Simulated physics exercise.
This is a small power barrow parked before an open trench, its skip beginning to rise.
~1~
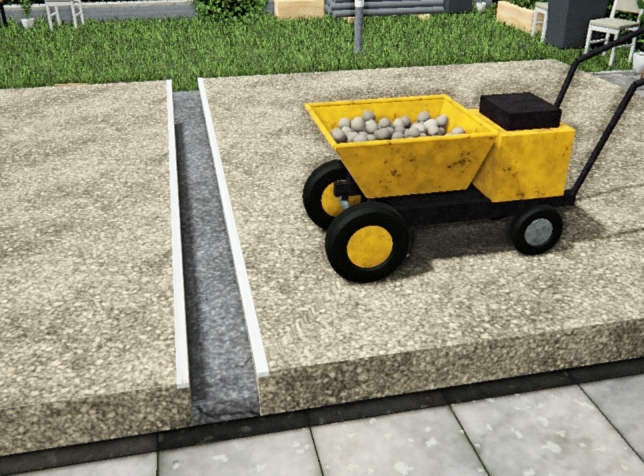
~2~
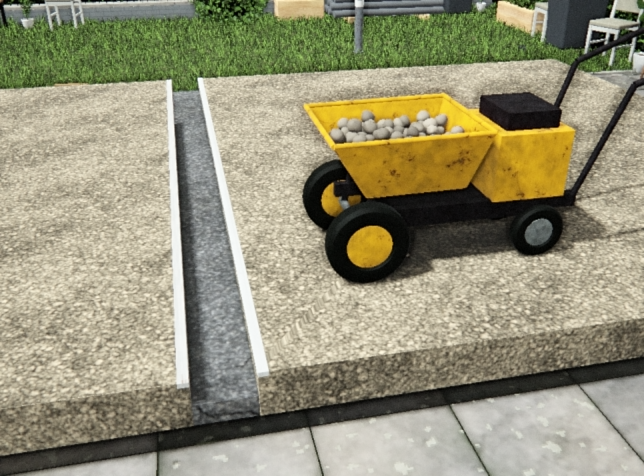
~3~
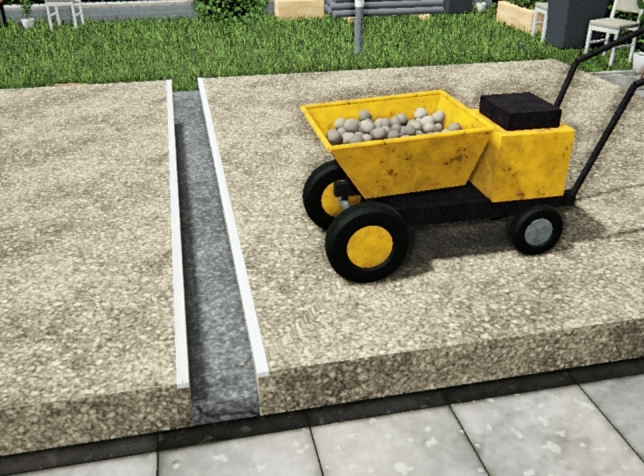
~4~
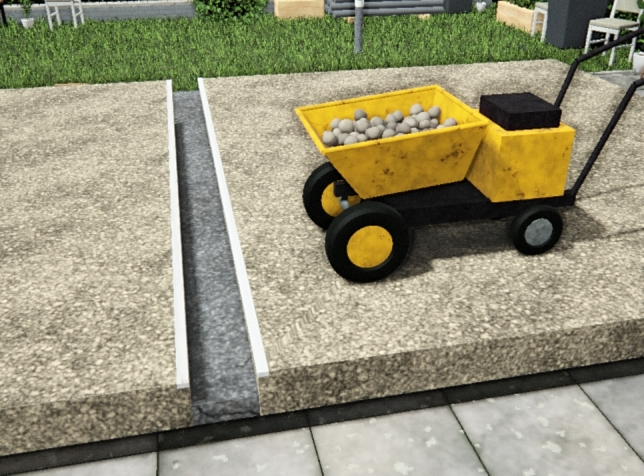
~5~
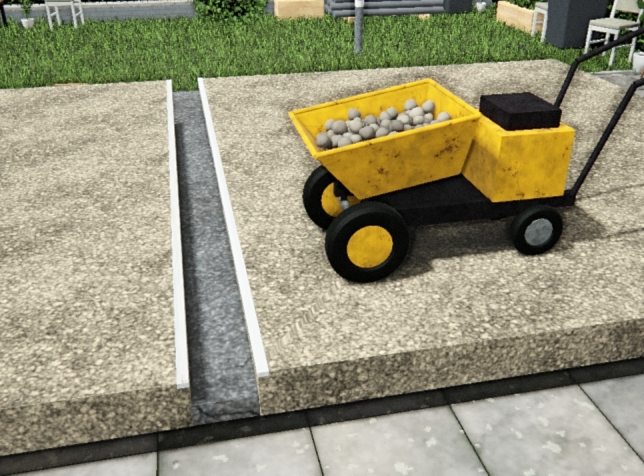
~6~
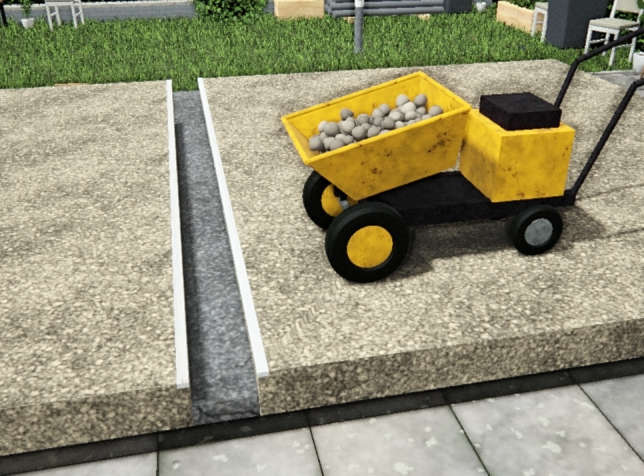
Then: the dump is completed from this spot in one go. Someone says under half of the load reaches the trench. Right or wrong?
Wrong, over half reaches it.
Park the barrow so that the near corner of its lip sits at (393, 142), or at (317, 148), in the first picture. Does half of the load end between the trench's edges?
Run 1 - a minority. Run 2 - a majority.
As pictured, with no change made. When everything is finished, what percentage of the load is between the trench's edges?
Around 80 percent.
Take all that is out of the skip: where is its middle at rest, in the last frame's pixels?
Somewhere around (215, 272) in the last picture.
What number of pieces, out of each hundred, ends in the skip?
I'd say close to 0 percent.
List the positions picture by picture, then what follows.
The first picture shows lip of the skip near (335, 147), level; top of the load near (389, 133), river pebbles; first edge of the trench near (253, 323); far edge near (180, 332), the trench under half as wide as the skip, and shallow for its width.
The second picture shows lip of the skip near (334, 147), level; top of the load near (389, 133).
The third picture shows lip of the skip near (330, 149), tipped barely; top of the load near (385, 132).
The fourth picture shows lip of the skip near (324, 152), tipped a little; top of the load near (400, 131).
The fifth picture shows lip of the skip near (316, 156), tipped a little; top of the load near (411, 132).
The sixth picture shows lip of the skip near (307, 162), tipped clearly; top of the load near (404, 128); first edge of the trench near (253, 323); far edge near (180, 332).
Shortly afterwards, skip tipped steeply; the whole lot in the skip.
Next, skip tipped steeply; the bulk in the skip; only a few short of the trench; a little in or heaped over the trench; only a few falling.
Some moments later, skip tipped right over; near a quarter in the skip; a little short of the trench; near two thirds in or heaped over the trench; only a few beyond it.
In the end, skip tipped right over; a little short of the trench; the bulk in or heaped over the trench; a little beyond it.
